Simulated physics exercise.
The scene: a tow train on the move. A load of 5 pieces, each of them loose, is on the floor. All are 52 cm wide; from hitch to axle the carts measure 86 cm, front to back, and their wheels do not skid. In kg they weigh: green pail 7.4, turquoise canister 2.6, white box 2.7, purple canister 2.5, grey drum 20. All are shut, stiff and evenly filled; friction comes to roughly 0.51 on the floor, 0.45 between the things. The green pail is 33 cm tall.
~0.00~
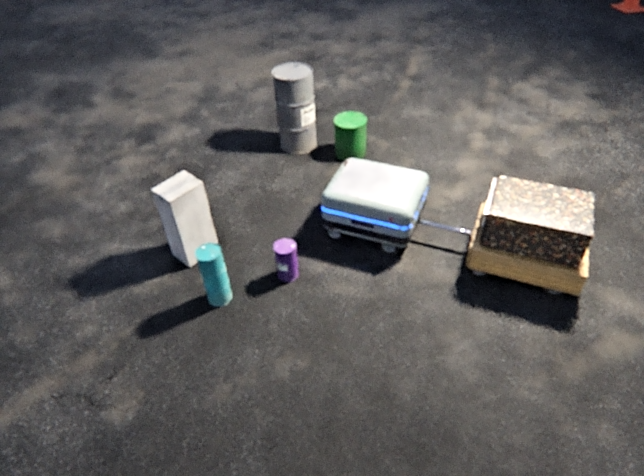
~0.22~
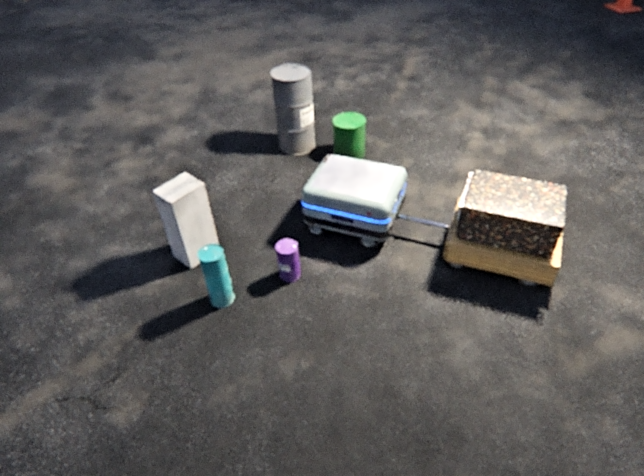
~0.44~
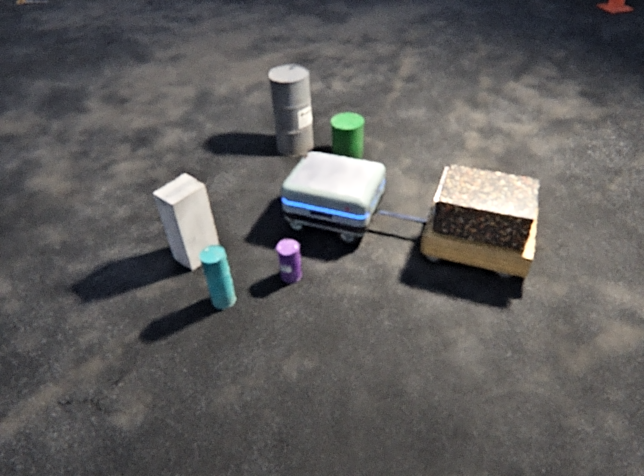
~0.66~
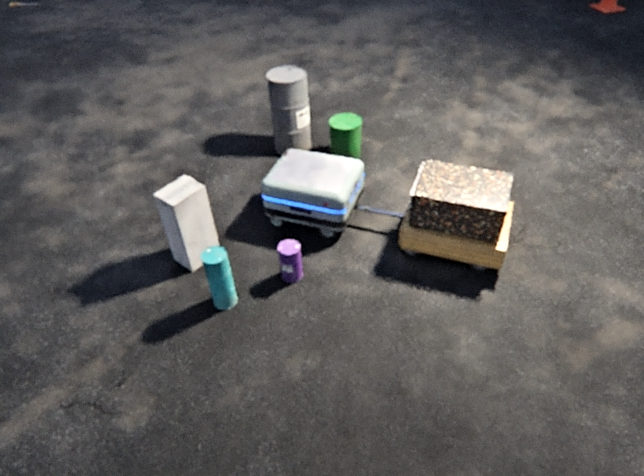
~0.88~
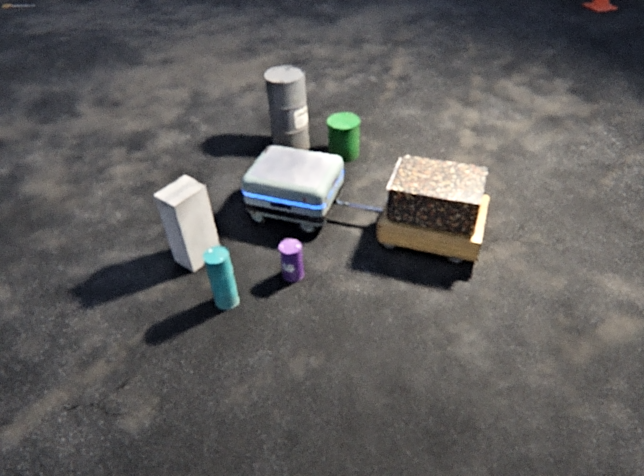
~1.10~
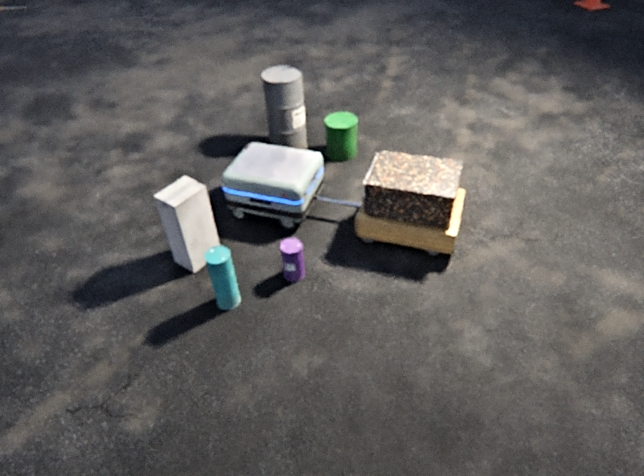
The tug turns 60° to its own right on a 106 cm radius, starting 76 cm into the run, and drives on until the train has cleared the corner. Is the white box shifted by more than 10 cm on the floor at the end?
The white box stays put.
After 1.90 s, tug 133 cm along.
After 3.00 s, tug 210 cm along.
After 4.20 s, tug 294 cm along; grey drum slid 6 cm.
At rest (5.6 s), all 5 in place, give or take 10 cm. Seen from the same camera at the end, white box near (190, 226).
